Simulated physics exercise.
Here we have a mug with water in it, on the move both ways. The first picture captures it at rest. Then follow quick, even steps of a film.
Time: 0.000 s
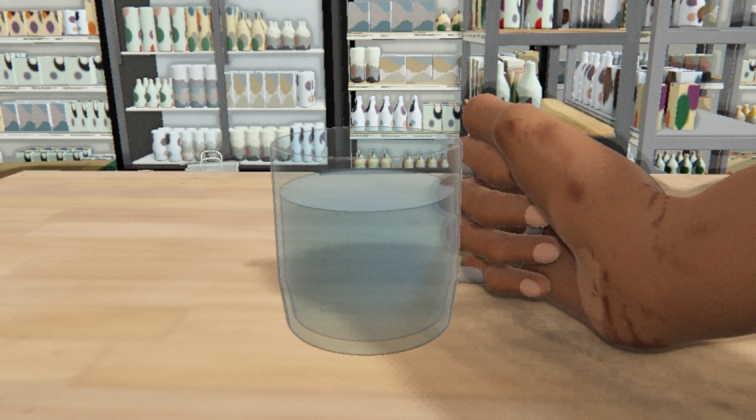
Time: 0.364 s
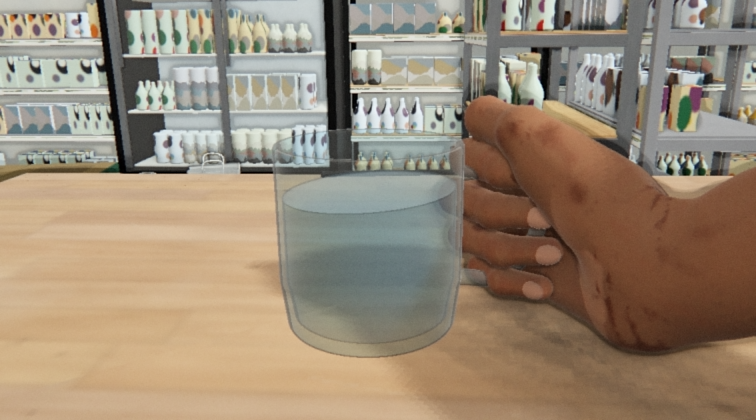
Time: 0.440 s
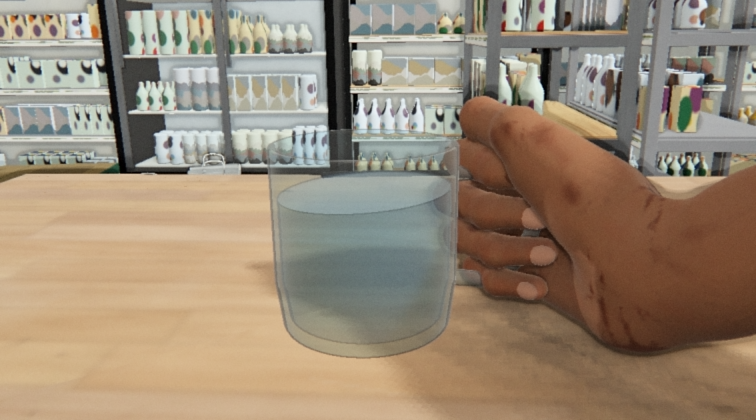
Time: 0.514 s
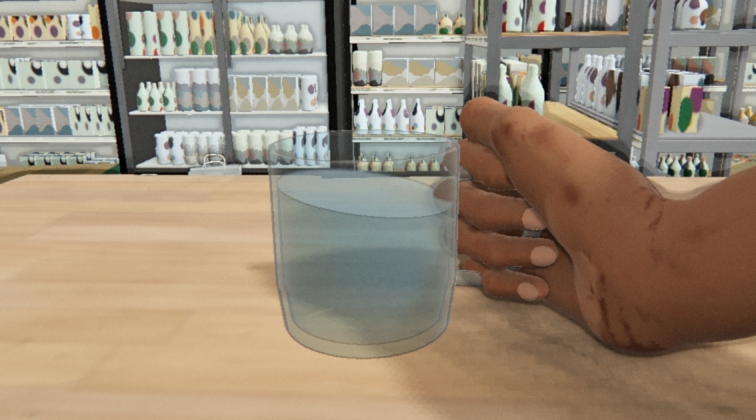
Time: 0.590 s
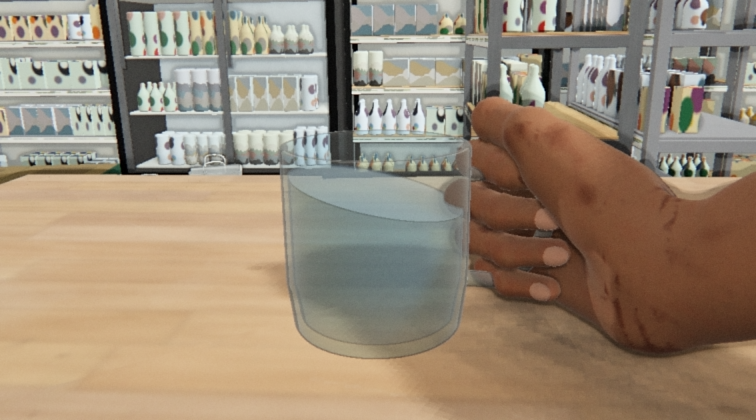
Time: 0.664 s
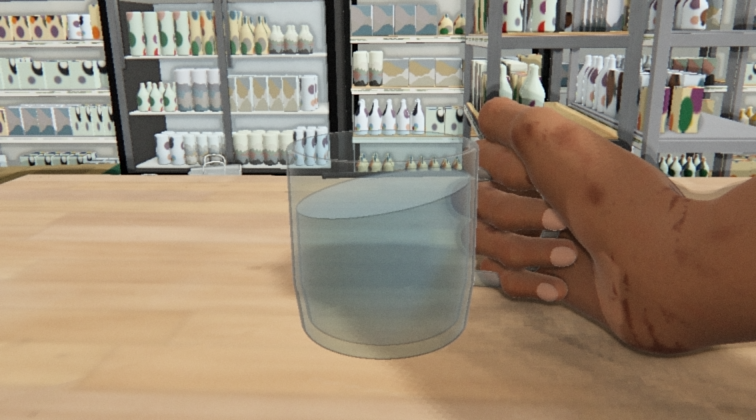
In this clip, a hand stays beside a clear mug of water on a wooden table as the mug shifts slightly left, then right, while the water's surface tilts one way and the other, more steeply by the end.
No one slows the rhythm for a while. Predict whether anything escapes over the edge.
My guess is the liquid is going to run over the sides.
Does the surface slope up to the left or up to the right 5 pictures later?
Answer: The right half.
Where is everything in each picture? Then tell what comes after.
Mug (368, 225) about three quarters full; at rest, in the first frame.
Mug about three quarters full, surface at (369, 191); surface a little higher on the right, in the second frame.
Mug (364, 227) about three quarters full; surface a little higher on the right, in the third frame.
Mug about three quarters full, surface at (364, 192); surface a little higher on the left, in the fourth frame.
Mug (377, 228) about three quarters full; surface clearly higher on the left, in the fifth frame.
Mug about three quarters full, surface at (383, 192); surface clearly higher on the right, in the sixth frame.
By 1.0 s, the highest wave so far goes over the rim.
By 5.1 s, the highest wave so far goes over the rim; some is on the top.
